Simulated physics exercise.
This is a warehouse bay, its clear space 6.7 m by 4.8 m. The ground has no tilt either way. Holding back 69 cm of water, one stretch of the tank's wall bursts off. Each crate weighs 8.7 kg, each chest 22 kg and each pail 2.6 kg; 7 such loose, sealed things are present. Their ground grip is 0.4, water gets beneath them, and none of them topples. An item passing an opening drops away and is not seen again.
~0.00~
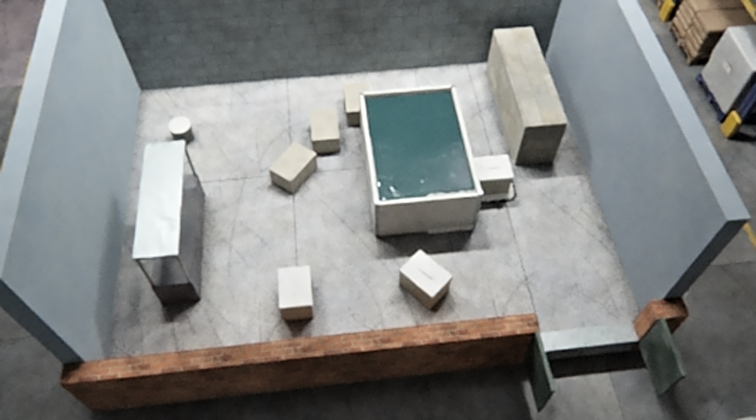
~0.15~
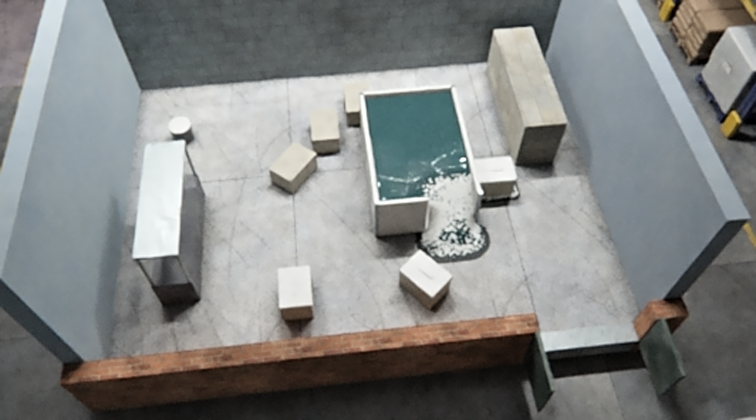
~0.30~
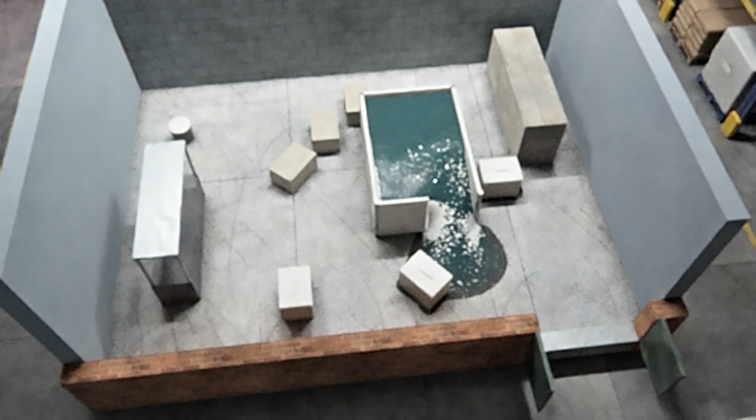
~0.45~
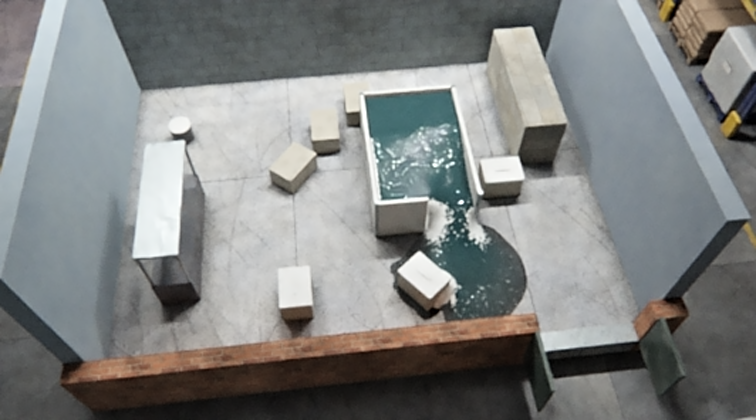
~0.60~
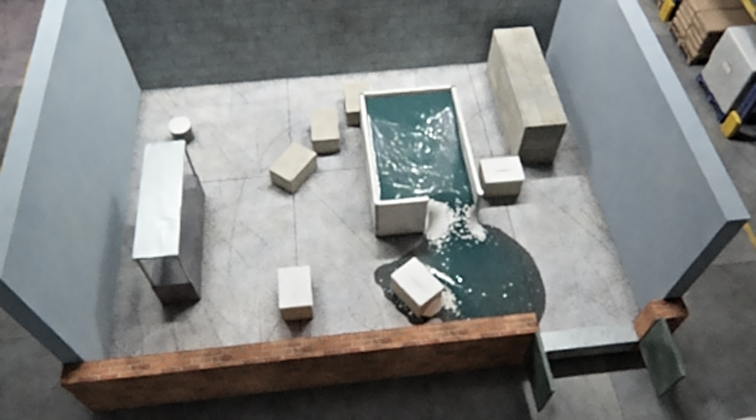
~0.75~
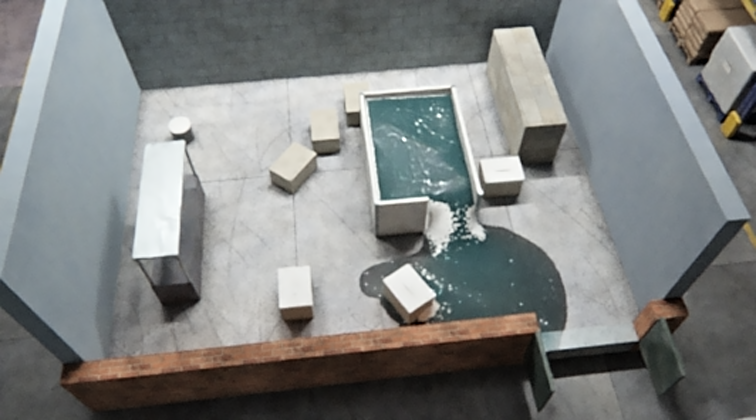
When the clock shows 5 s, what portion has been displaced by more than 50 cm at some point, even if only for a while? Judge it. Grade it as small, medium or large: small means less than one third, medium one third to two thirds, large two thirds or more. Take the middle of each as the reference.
I would call it small.
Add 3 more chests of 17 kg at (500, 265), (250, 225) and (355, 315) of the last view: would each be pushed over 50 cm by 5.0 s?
In the order asked: Crosses the line, stays inside the line, crosses the line.
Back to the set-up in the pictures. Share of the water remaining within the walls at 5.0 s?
I'd say some 76 percent hasn't gone yet.
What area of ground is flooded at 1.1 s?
I'd estimate close to 7.0 m2.
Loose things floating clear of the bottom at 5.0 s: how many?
Count: 0.
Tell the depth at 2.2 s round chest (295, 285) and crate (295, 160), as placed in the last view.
Around 7 cm and 0 cm.
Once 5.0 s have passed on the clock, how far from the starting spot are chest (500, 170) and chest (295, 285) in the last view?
In turn they sit 20 cm and 60 cm away.
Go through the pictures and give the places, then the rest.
A chest at (426, 273), on the bottom; a chest at (491, 167) rests on the ground; 2.5 m2 under water; 0 of 7 have shifted, in the first picture.
A chest at (426, 273) rests on the ground; a chest at (495, 170) rests on the ground, 6 cm from its start; water covers 2.9 m2; 1 of 7 have shifted, in the second picture.
A chest at (426, 273) rests on the ground; a chest at (501, 170), on the bottom, 15 cm from its start; water covers 3.5 m2; 1 of 7 have shifted, in the third picture.
A chest at (424, 275), on the bottom, 3 cm from its start; a chest at (502, 169), on the bottom, 17 cm from its start; water covers 4.3 m2; 1 of 7 have shifted, in the fourth picture.
A chest at (417, 281), on the bottom, 16 cm from its start; a chest at (502, 169), on the bottom, 17 cm from its start; 4.9 m2 under water; 2 of 7 have shifted, in the fifth picture.
A chest at (409, 288), on the bottom, 30 cm from its start; a chest at (502, 169), on the bottom, 17 cm from its start; 5.6 m2 under water; 2 of 7 have shifted, in the sixth picture.
After 1.1 s 1 of 7 are over 50 cm from their spots; 0 afloat.
After 2.2 s 1 of 7 are over 50 cm from their spots; 0 afloat.
After 3.5 s 2 of 7 are over 50 cm from their spots; 0 afloat.
After 5.0 s 2 of 7 are over 50 cm from their spots, and 2 have been at some point; 0 afloat.
